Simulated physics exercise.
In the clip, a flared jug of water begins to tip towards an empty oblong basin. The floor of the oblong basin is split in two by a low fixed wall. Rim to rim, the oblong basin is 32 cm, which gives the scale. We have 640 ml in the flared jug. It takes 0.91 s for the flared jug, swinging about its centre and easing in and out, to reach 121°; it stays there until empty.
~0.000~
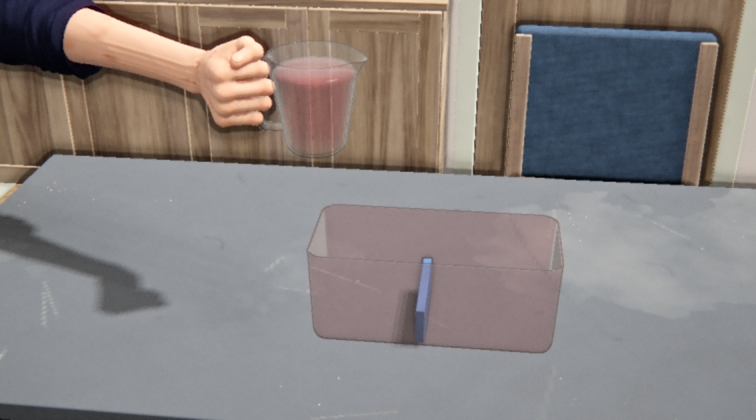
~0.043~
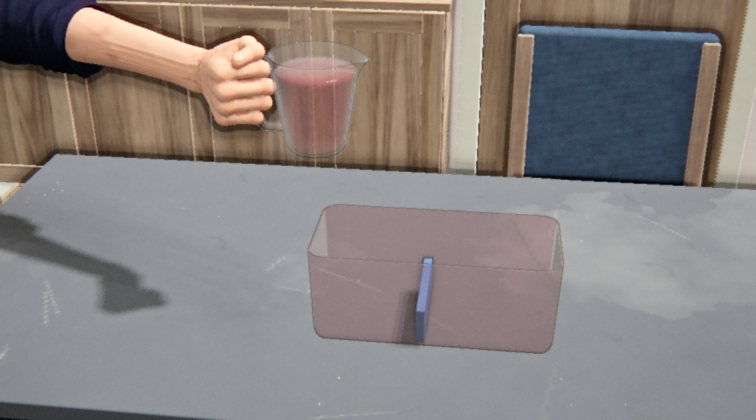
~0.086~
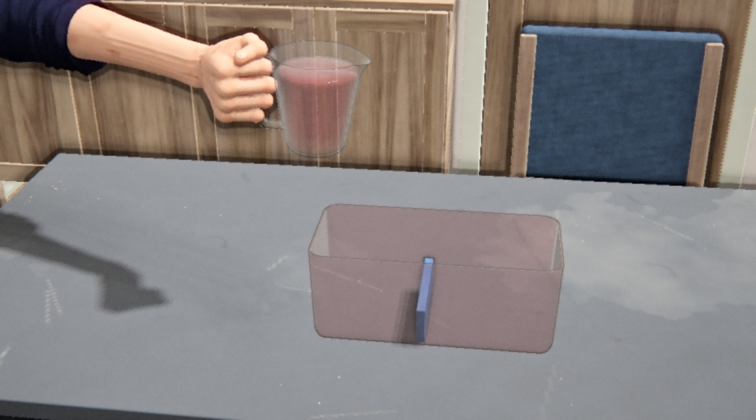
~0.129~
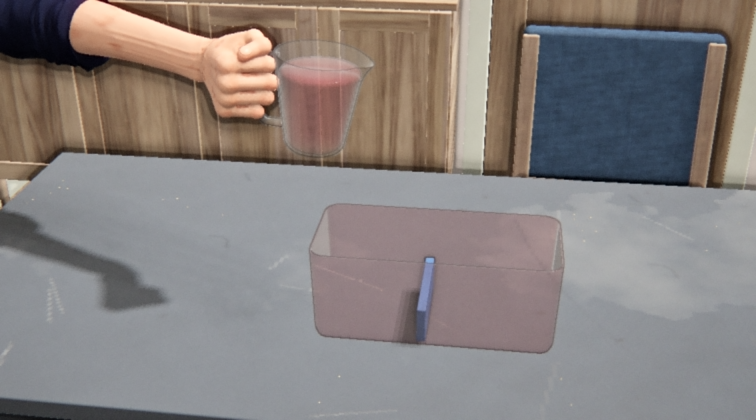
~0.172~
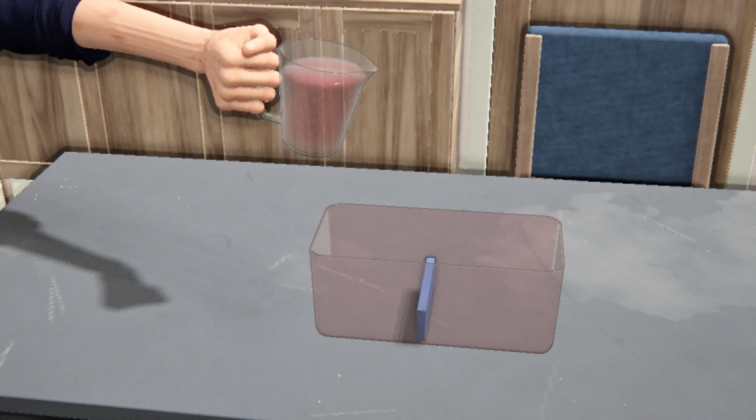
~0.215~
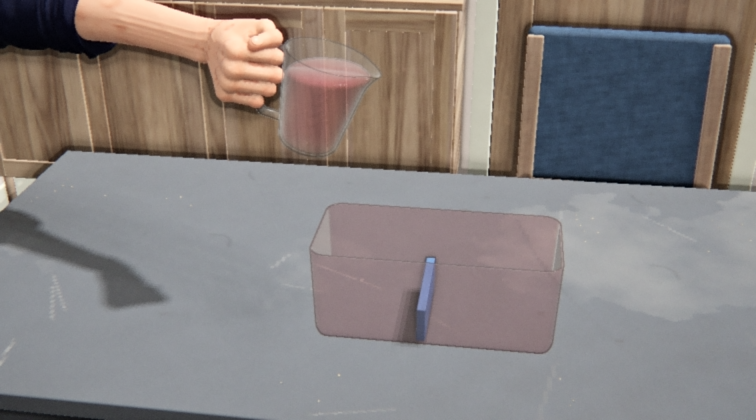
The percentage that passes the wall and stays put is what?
It is about 48 per cent.
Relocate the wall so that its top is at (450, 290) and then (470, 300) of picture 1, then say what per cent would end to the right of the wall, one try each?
In turn about 10 and 10 per cent.
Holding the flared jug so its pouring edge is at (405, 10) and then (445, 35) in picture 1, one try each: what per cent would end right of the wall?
Result: 90 per cent, then 90 per cent.
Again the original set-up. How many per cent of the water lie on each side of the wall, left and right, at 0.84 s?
Around 32 on the left and around 46 on the right.
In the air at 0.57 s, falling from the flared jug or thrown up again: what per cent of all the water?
30 %.
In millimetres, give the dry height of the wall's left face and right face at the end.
I'd say some 34 mm on the left and some 38 mm on the right.
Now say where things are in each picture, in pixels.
Tilt 0°; pouring edge (368, 58); surface from (274, 66) to (357, 69); the oblong basin's rim runs from (316, 230) to (560, 244); the wall's top is at (424, 285), in the first picture.
Tilt 1°; pouring edge (369, 59); surface from (275, 66) to (358, 70), in the second picture.
Tilt 3°; pouring edge (371, 61); surface from (277, 65) to (360, 71), in the third picture.
Tilt 6°; pouring edge (375, 64); surface from (281, 64) to (362, 72), in the fourth picture.
Tilt 10°; pouring edge (378, 69); surface from (284, 65) to (367, 73), in the fifth picture.
Tilt 16°; pouring edge (382, 75); surface from (287, 67) to (372, 74), in the sixth picture.
By 0.57 s the tilt is 85° and 62 per cent is still to pour, 0 is left of the wall and 8 right of it.
By 0.84 s the tilt is 119° and 5 per cent is still to pour, 32 is left of the wall and 46 right of it.
By 1.11 s the tilt is 121° and 0 per cent is still to pour, 49 is left of the wall and 47 right of it.
By 1.41 s the tilt is 121° and 0 per cent is still to pour, 49 is left of the wall and 48 right of it.
At rest 50 per cent lies left of the wall, 48 right of it and 2 outside.
